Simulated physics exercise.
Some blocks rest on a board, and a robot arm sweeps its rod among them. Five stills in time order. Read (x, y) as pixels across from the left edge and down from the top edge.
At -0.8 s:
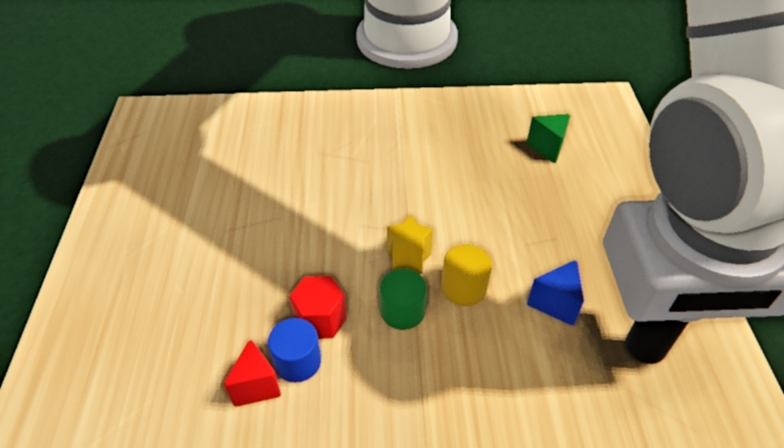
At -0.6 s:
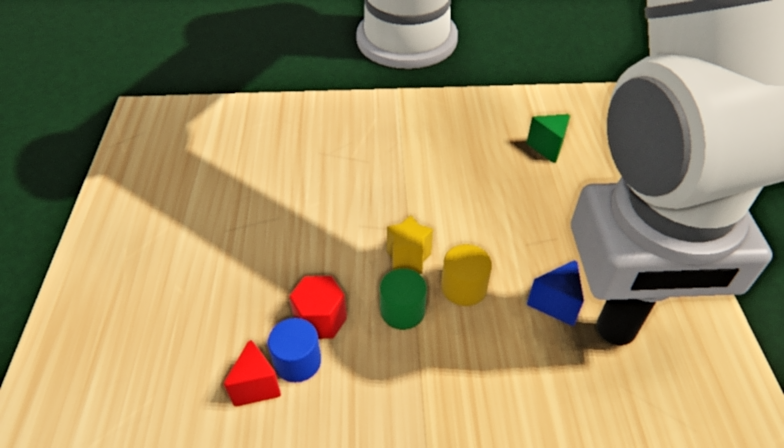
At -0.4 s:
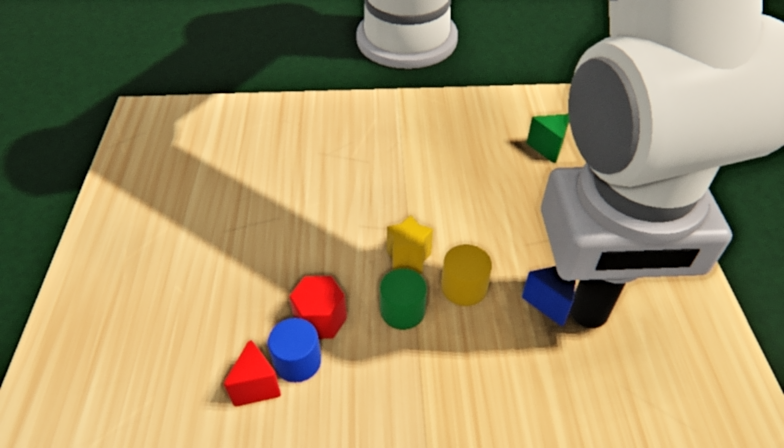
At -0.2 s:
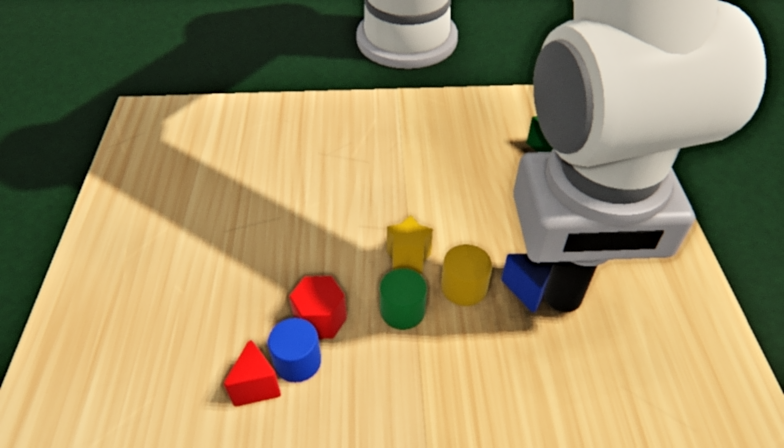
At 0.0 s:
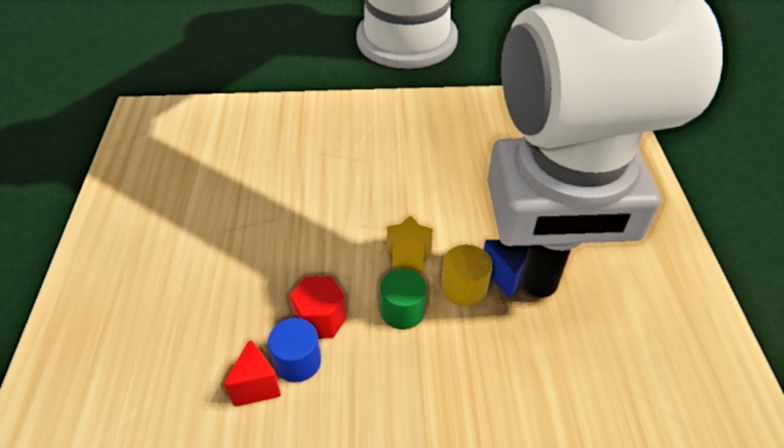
A white and grey robot arm with a black rod moves leftward over a pale wooden board on a dark green surface, seen from above at a fixed angle. A yellow star, yellow and green round blocks, a red hexagon, a blue cylinder and a red triangle sit centre to lower left, with a green triangle at upper right. The rod pushes the blue triangle left, close beside the yellow block.
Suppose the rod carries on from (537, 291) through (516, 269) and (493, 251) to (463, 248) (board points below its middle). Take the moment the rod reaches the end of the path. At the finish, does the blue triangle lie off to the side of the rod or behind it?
Final answer: No.
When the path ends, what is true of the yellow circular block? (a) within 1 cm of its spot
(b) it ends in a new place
I'll go with a - within 1 cm of its spot.
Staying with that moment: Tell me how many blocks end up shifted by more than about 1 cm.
I predict one.
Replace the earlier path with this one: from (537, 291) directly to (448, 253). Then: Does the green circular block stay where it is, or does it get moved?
It's unmoved.
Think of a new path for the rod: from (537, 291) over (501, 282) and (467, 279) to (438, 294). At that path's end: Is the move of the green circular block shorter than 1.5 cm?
No, I don't think so.
On the path given first. Halfway along, rod at (508, 251); blue triangle at (478, 226), turned 20° anticlockwise.
At the end, rod at (464, 241); yellow circular block unmoved; blue triangle at (434, 215), turned 15° anticlockwise.
